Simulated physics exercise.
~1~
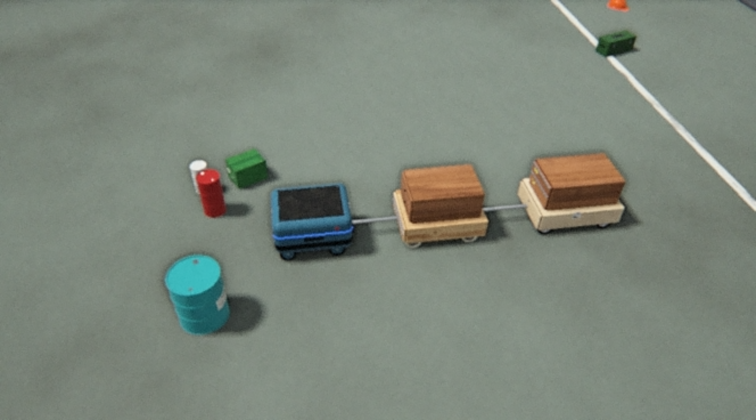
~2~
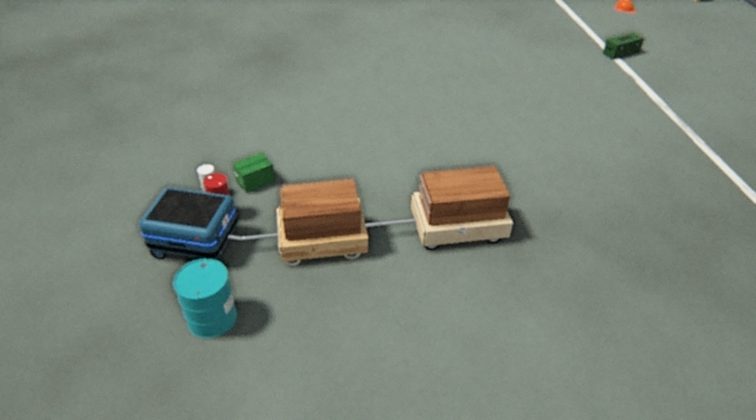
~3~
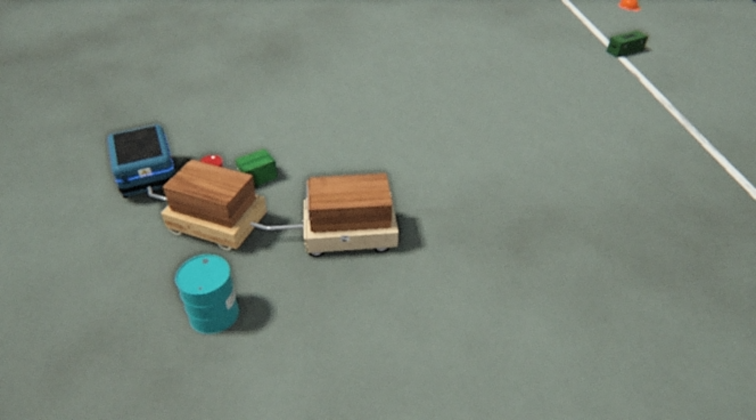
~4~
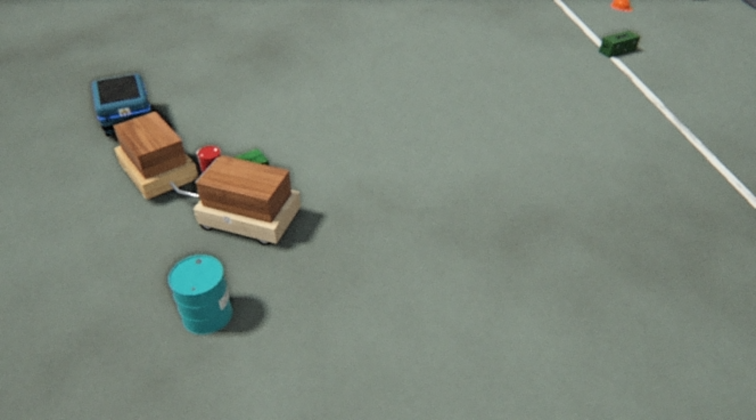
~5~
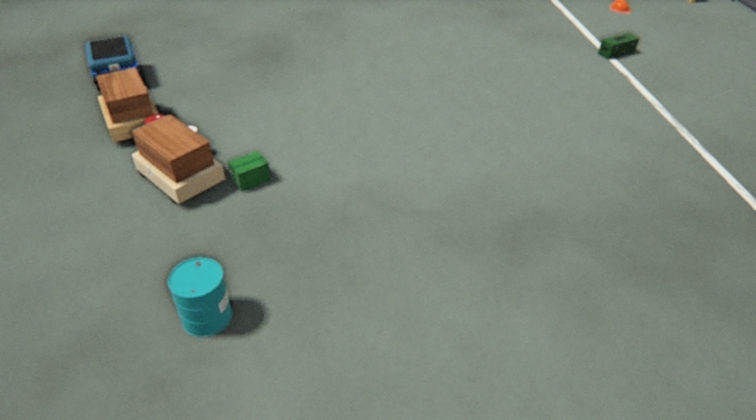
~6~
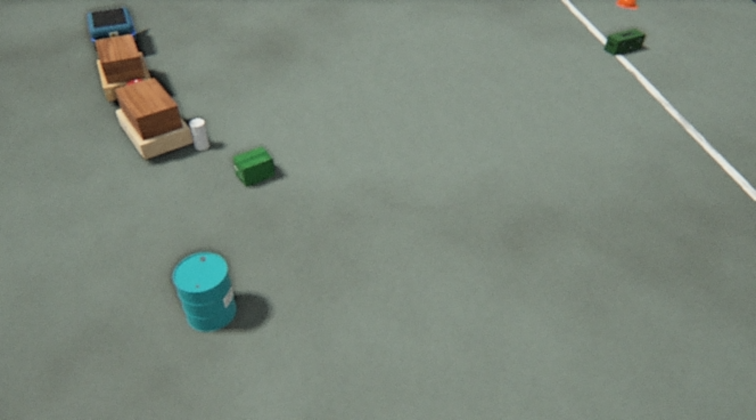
The clip shows a blue tug pulling two carts with brown loads leftward past a turquoise drum, then curving away toward the upper left, as the red and white canisters are shifted up the floor, ending upright near the carts while the green box and drum stay put.
